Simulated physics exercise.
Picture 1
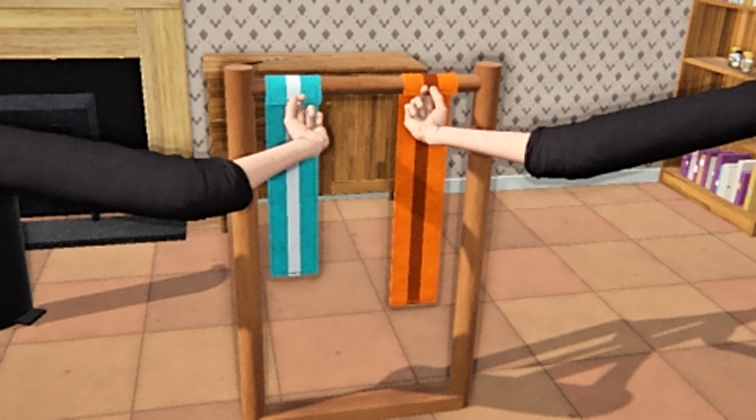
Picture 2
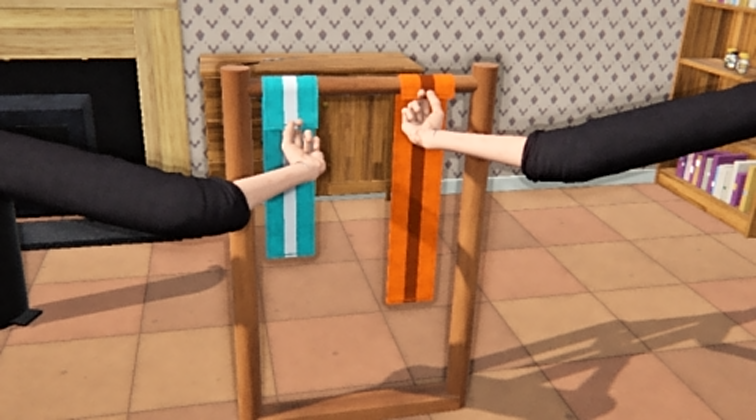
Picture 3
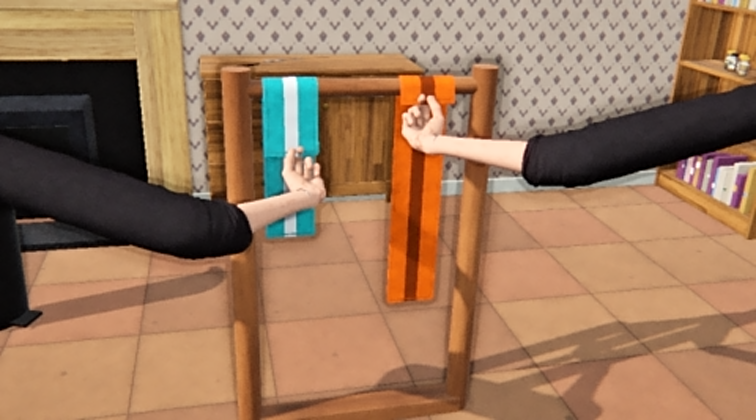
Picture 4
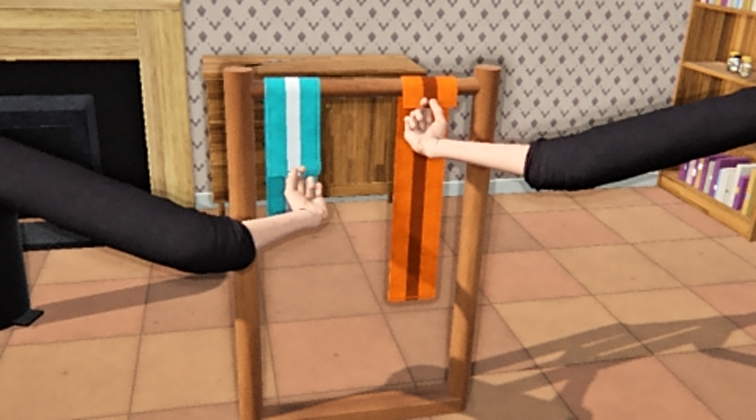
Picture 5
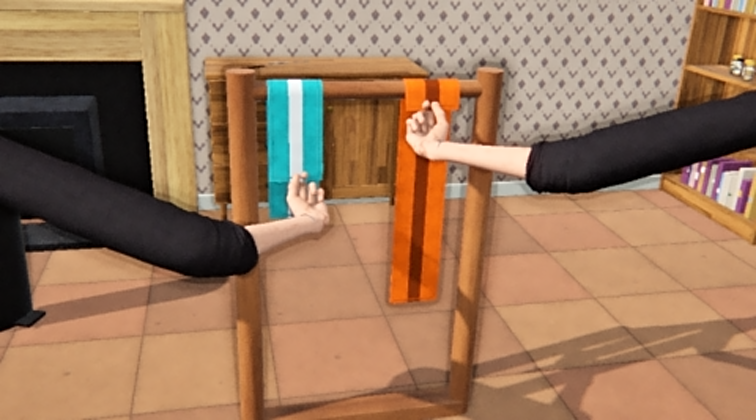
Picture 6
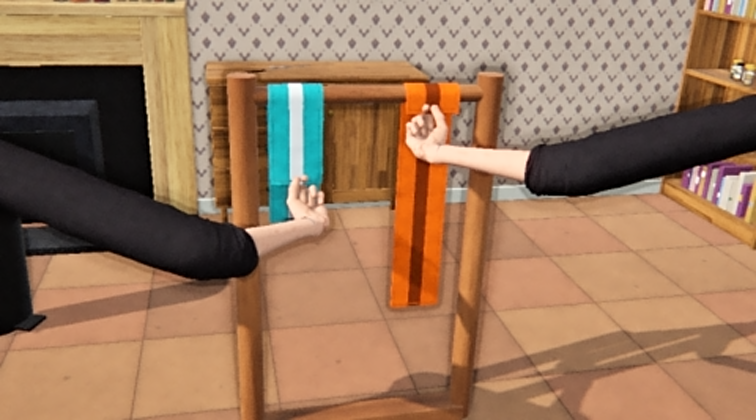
The clip opens on a striped turquoise cloth and a striped orange cloth draped over a wooden rail, a hand at each. The left hand draws the turquoise cloth's short front down as its longer back rises, then barely moves, while the right hand and orange cloth stay almost still throughout.
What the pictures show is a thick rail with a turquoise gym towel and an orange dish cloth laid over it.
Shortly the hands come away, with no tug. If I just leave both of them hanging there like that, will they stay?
As I see it, the turquoise gym towel will hold up there, the orange dish cloth won't stay up there.
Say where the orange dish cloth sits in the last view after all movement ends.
Around (407, 413).
Then, 0.48 s later than the last view, gym towel at rest on the rail; dish cloth clear of the rail and dropping near (410, 350).
Then, 0.78 s later than the last view, gym towel at rest on the rail; dish cloth in a heap on the floor near (406, 412).
Finally, gym towel at rest on the rail; dish cloth in a heap on the floor near (407, 413). The turquoise gym towel keeps its place and the orange dish cloth slides off.
